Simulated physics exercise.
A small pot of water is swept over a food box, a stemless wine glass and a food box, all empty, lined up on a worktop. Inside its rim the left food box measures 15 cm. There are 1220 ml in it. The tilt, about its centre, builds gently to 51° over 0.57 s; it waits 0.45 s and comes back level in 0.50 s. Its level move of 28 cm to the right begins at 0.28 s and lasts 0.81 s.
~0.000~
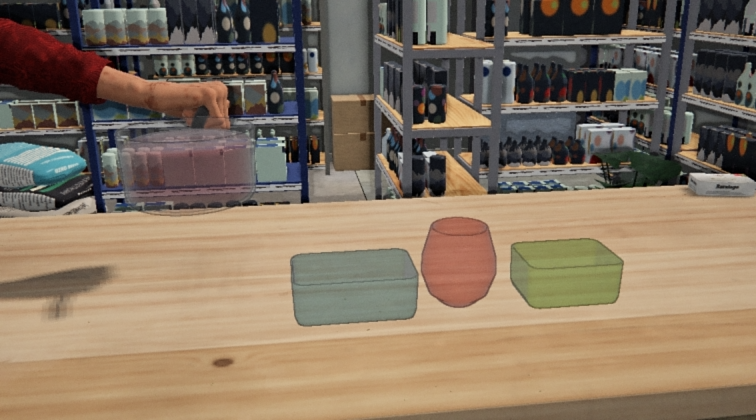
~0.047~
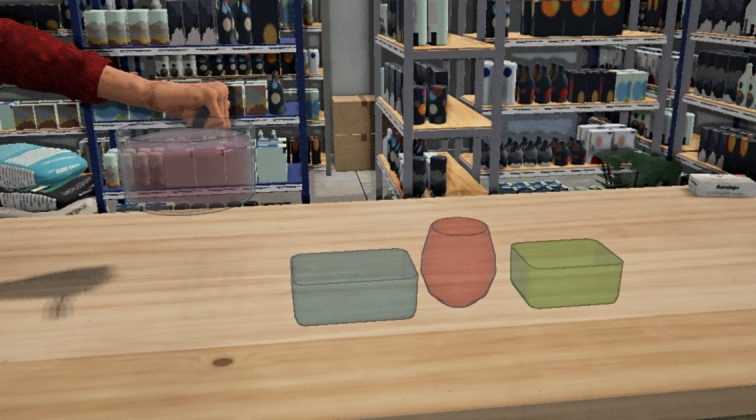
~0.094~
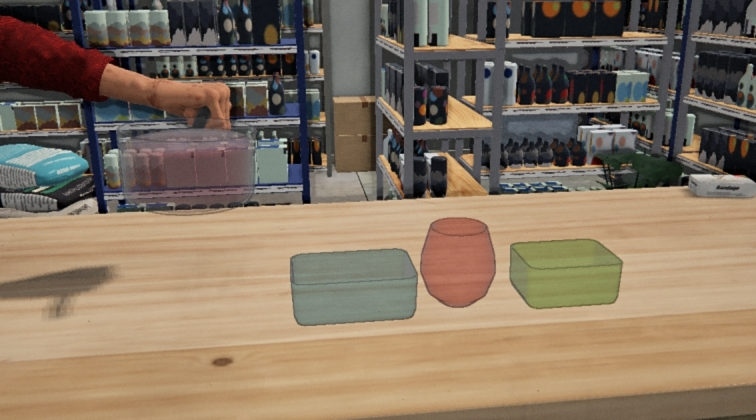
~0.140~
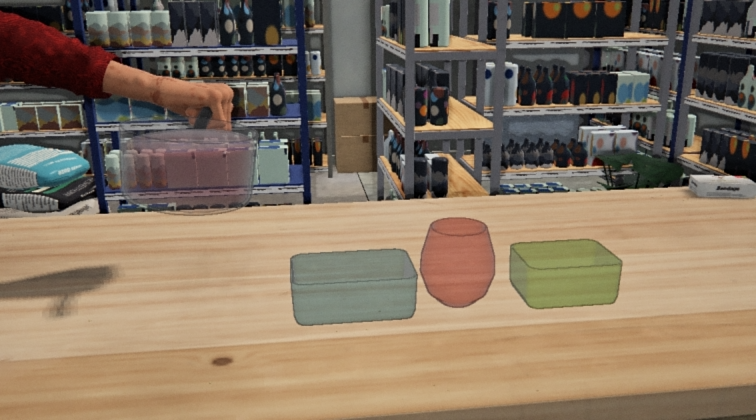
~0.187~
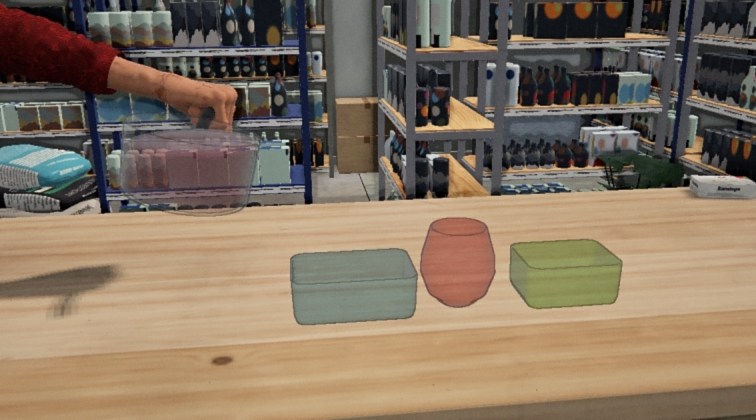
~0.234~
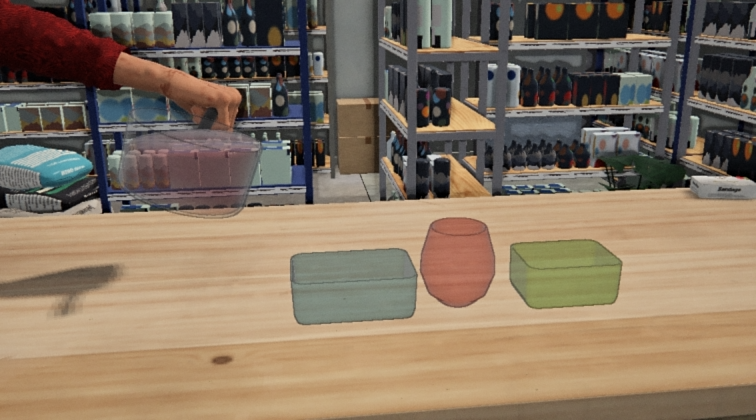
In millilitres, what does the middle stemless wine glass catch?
Roughly 50 ml lands in it.
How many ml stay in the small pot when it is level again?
About 350 ml.
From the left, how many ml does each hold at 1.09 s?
About 120 ml left, 50 ml middle, 160 ml right.
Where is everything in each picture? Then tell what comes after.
In the first picture, it leans 0°; its right rim is at (253, 128); the water meets the walls at (134, 142) and (243, 138); the left food box's rim runs from (292, 271) to (412, 264); the middle stemless wine glass's rim runs from (433, 229) to (486, 226); the right food box's rim runs from (520, 257) to (610, 252).
In the second picture, it leans 1°; its right rim is at (254, 129); the water meets the walls at (130, 142) and (244, 138).
In the third picture, it leans 3°; its right rim is at (255, 132); the water meets the walls at (135, 141) and (245, 140).
In the fourth picture, it leans 7°; its right rim is at (257, 136); the water meets the walls at (135, 140) and (246, 140).
In the fifth picture, it leans 12°; its right rim is at (259, 142); the water meets the walls at (134, 141) and (249, 141).
In the sixth picture, it leans 18°; its right rim is at (262, 149); the water meets the walls at (133, 144) and (257, 145).
By 0.57 s the tilt is 51° and from the left they hold 60 ml, 0 ml, 0 ml, the small pot 980 ml, and 10 ml is on the worktop.
By 0.82 s the tilt is 51° and from the left they hold 120 ml, 75 ml, 0 ml, the small pot 590 ml, and 130 ml is on the worktop.
By 1.09 s the tilt is 49° and from the left they hold 120 ml, 50 ml, 165 ml, the small pot 375 ml, and 260 ml is on the worktop.
By 1.37 s the tilt is 11° and from the left they hold 120 ml, 50 ml, 350 ml, the small pot 350 ml, and 335 ml is on the worktop.
At rest from the left they hold 125 ml, 50 ml, 355 ml, the small pot 350 ml, and 345 ml is on the worktop.
